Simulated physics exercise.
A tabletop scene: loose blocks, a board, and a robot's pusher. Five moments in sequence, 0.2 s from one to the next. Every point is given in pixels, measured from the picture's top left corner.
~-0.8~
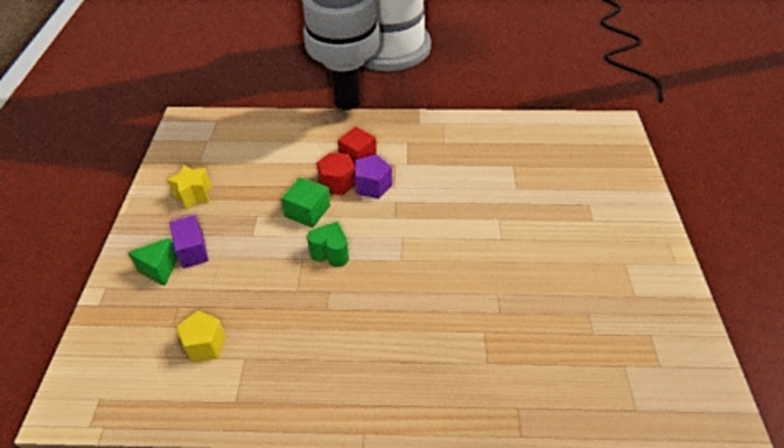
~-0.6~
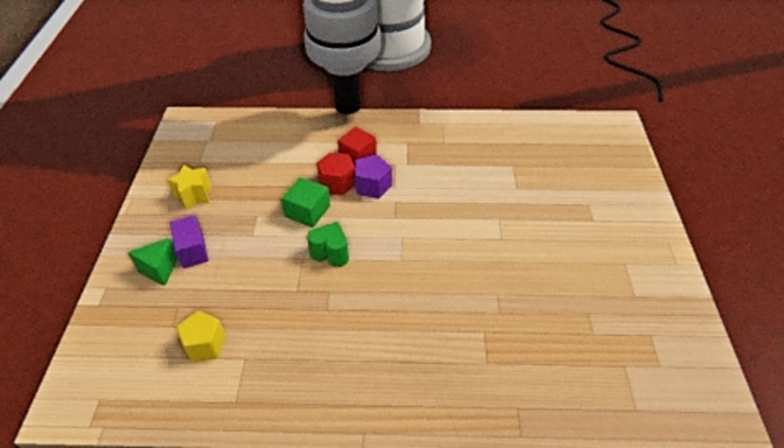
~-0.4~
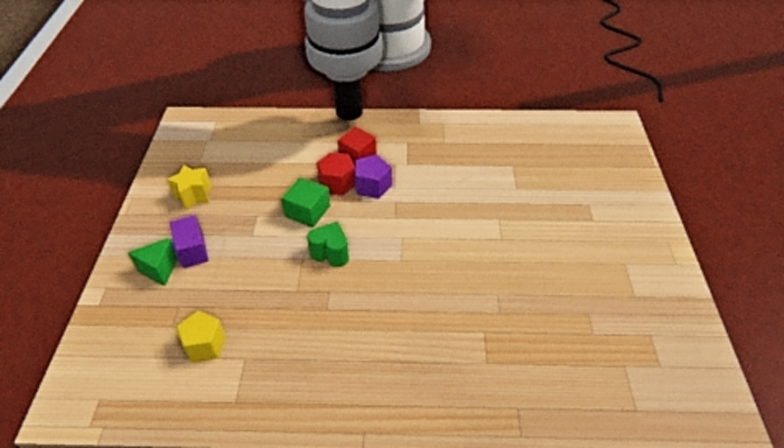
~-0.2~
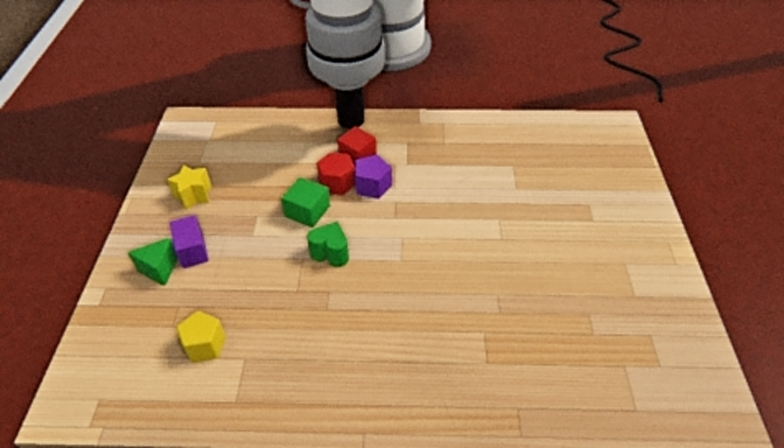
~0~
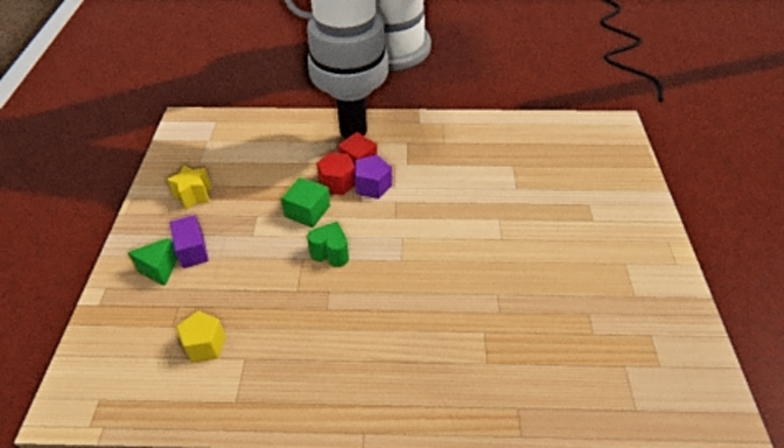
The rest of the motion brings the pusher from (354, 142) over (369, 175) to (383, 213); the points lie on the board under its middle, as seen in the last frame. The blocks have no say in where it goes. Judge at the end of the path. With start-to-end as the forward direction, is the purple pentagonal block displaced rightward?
The answer is yes.
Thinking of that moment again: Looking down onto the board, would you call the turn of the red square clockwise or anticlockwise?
The twist is clockwise.
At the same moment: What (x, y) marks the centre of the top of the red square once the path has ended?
The middle of its upper face will lie at (378, 218).
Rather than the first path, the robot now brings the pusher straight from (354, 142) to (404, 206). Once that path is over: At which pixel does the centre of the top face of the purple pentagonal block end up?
It sits at (365, 226).
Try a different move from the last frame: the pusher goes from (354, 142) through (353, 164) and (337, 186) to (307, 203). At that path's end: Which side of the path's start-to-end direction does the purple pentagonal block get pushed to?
Taking start-to-end as forward, the block's sideways shift goes to the left.
The first path, step by step. One third of the way, pusher (364, 153); green square (301, 194); red hexagonal block (331, 175), turned 45° clockwise; red square (364, 168), turned 15° clockwise; purple pentagonal block (378, 188), turned 15° anticlockwise.
Two thirds of the way, pusher (375, 177); green square (300, 195); red hexagonal block (332, 177), turned 55° clockwise; red square (374, 192), turned 35° clockwise; purple pentagonal block (381, 215).
At the end, pusher (382, 202); green square (300, 195); green heart still; red hexagonal block (332, 177), turned 55° clockwise; red square (378, 218), turned 45° clockwise; purple pentagonal block (379, 244), turned 15° clockwise.
